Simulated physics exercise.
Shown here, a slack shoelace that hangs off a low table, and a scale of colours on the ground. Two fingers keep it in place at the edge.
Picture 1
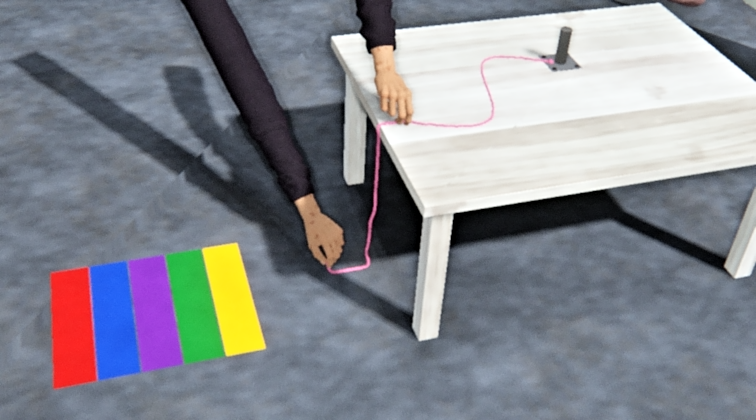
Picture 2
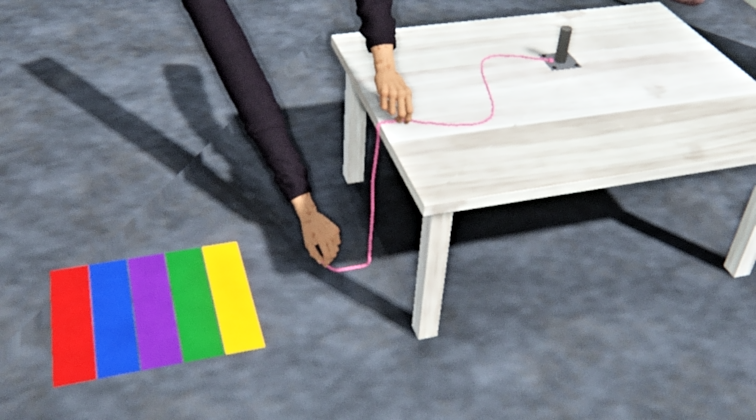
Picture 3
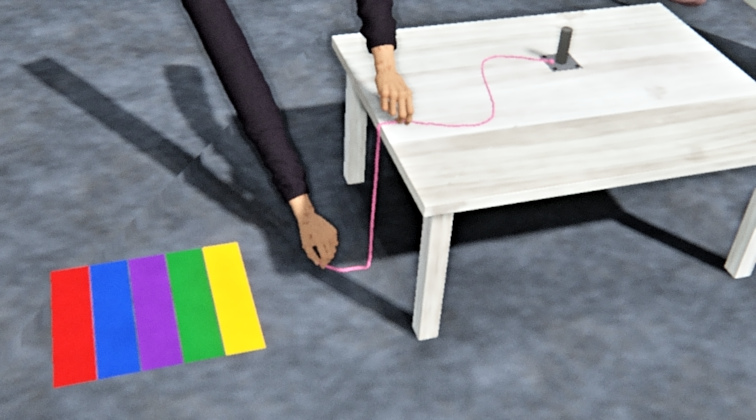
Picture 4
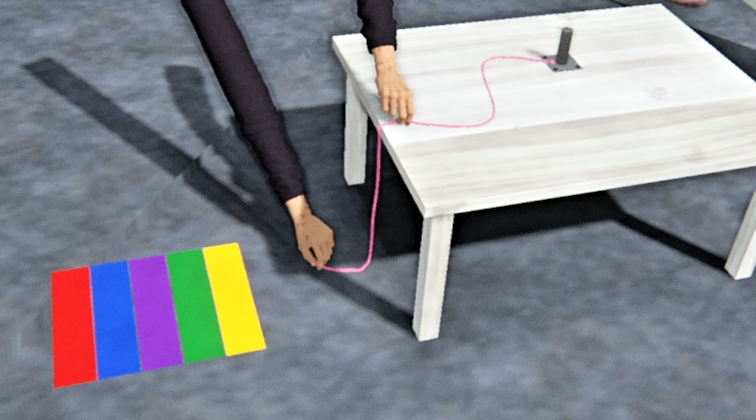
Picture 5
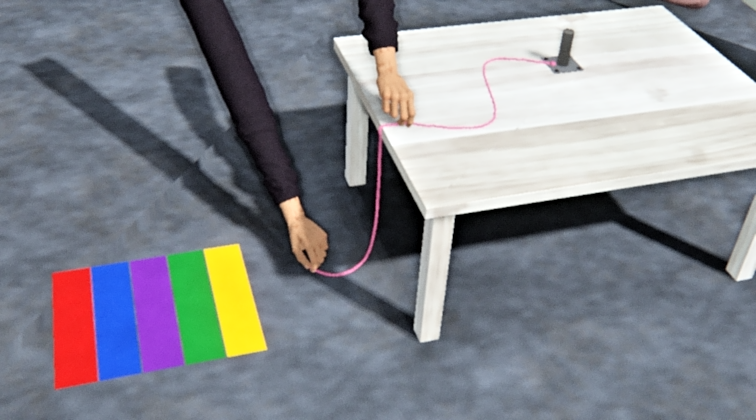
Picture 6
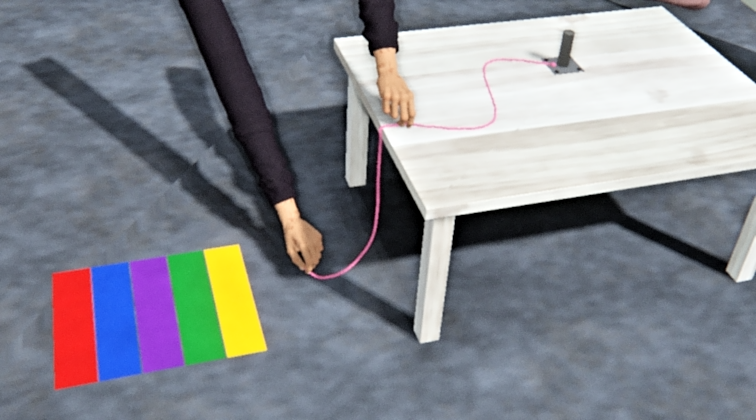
A hand slowly drawing the low end of a pink shoelace slightly left toward colour stripes, another hand staying on the table edge.
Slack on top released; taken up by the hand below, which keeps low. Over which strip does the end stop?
Over the blue strip.
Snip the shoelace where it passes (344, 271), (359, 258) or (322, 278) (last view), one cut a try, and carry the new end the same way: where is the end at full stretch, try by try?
The pixels are (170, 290) for the first, (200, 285) for the second and (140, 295) for the third.
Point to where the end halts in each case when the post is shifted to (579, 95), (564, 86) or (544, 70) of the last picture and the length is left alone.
First (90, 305), then (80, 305), then (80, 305).
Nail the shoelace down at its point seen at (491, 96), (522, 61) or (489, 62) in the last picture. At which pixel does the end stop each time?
Going through the three tries, you get (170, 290), (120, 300) and (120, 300).
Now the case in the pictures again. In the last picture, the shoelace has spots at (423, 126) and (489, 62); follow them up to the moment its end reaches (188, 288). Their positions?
Roughly (361, 156) for one and roughly (503, 83) for the other.
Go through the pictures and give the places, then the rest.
End (327, 263); yellow (241, 331); green (200, 338); purple (159, 346); blue (117, 354); red (74, 362), in the first picture.
End (323, 262); shoelace through (516, 56) (485, 81) (481, 123) (395, 121) (373, 185) (370, 249), in the second picture.
End (321, 264), in the third picture.
End (317, 265); shoelace through (517, 58) (486, 83) (482, 124) (396, 123) (377, 186) (371, 251), in the fourth picture.
End (311, 267), in the fifth picture.
End (306, 269); shoelace through (519, 60) (487, 85) (483, 127) (398, 125) (378, 188) (364, 252), in the sixth picture.
Early on, end near (188, 288); over green.
Midway, end near (139, 297); over purple.
At the end of the slack, end near (108, 302); over blue. Over blue.
